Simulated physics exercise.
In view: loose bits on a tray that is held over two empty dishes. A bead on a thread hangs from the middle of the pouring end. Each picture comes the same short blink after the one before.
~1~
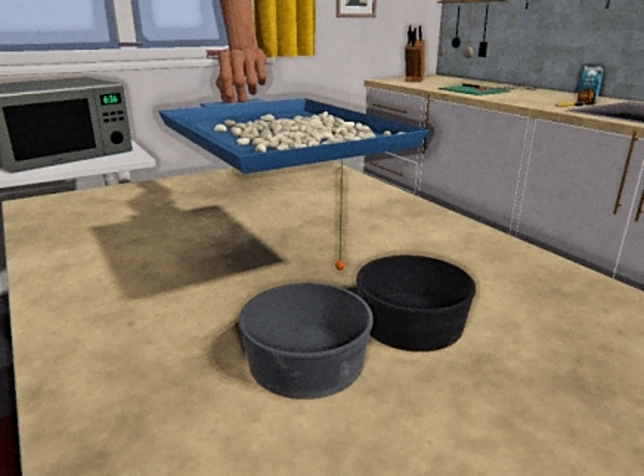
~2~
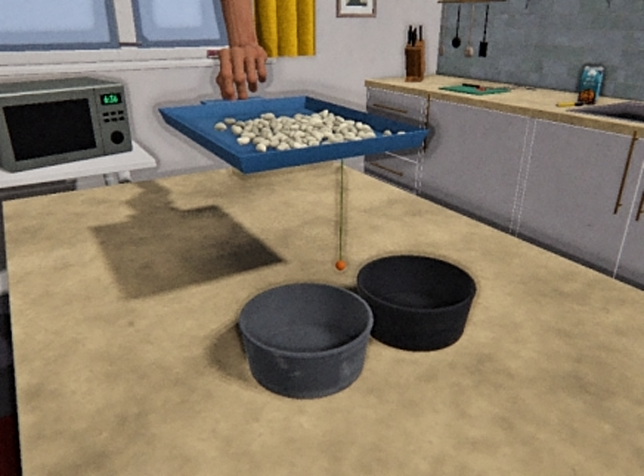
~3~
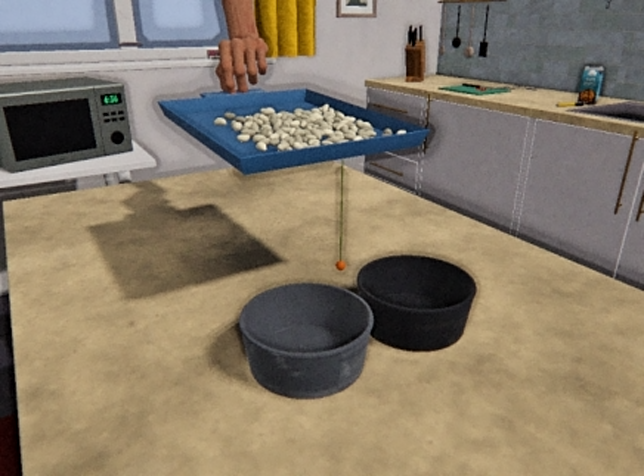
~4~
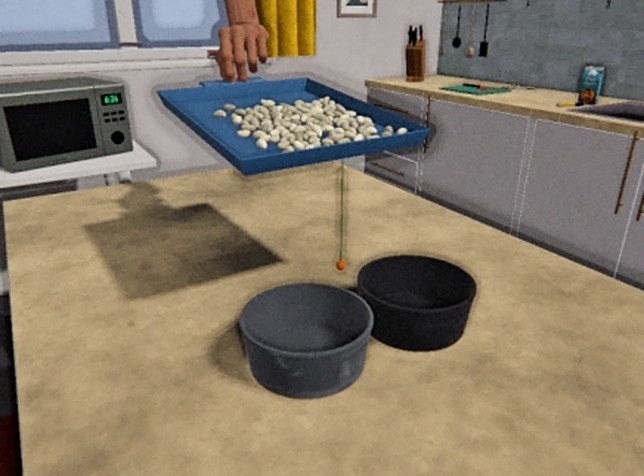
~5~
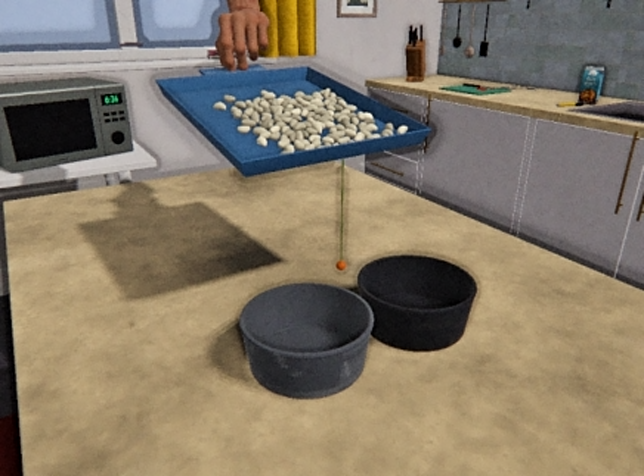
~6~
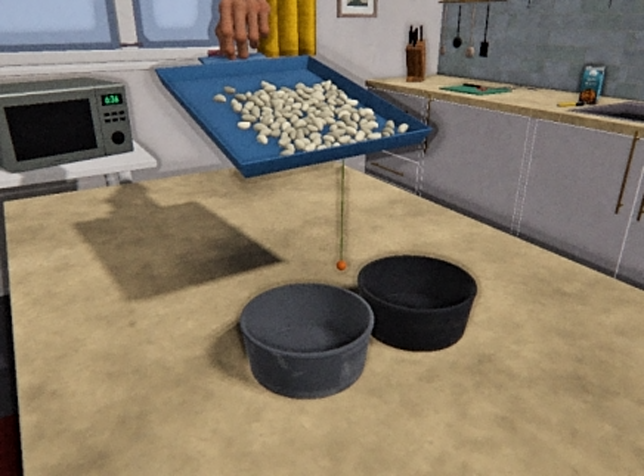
In a kitchen seen from slightly above a mottled tan table, a microwave stands at the left and grey cabinets line the right. A hand holds a blue tray of white beans over two empty dark round dishes, beside an orange bead hanging on a thread. The hand raises the tray's far side, tilting it slightly toward the viewer with its near left corner lowest, while the camera stays still.
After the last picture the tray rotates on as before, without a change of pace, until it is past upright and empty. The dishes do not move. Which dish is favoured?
The left-hand dish gets more.
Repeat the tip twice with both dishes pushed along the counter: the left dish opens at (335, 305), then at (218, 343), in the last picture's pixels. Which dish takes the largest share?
At the first place left, at the second the dish on the right.
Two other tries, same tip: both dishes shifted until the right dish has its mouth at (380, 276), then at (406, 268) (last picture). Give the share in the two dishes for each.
About 80 and 70 per cent.
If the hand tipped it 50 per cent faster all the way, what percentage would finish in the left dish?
Near 70 %.
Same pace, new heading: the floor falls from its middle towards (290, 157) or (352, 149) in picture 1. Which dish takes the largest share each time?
One: The dish on the left. Two: The right one.
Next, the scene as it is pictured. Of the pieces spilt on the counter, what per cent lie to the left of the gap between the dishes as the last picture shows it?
Close to 20 per cent.
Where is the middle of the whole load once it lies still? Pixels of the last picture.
Roughly at (319, 355).
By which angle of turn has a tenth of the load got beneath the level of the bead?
Around 85° of tilt.
Soon after the last picture, tray tipped steeply; nearly all on the tray; a stray few in the air.
A little later, tray tipped right over; about a quarter on the tray; about a third in the left dish; a small part in the right dish; a small part outside both; about a quarter in the air.
Later still, tray tipped past a quarter turn; about two thirds in the left dish; about a quarter in the right dish; a small part outside both.
At rest, tray tipped past a quarter turn; about two thirds in the left dish; about a quarter in the right dish; a small part outside both.
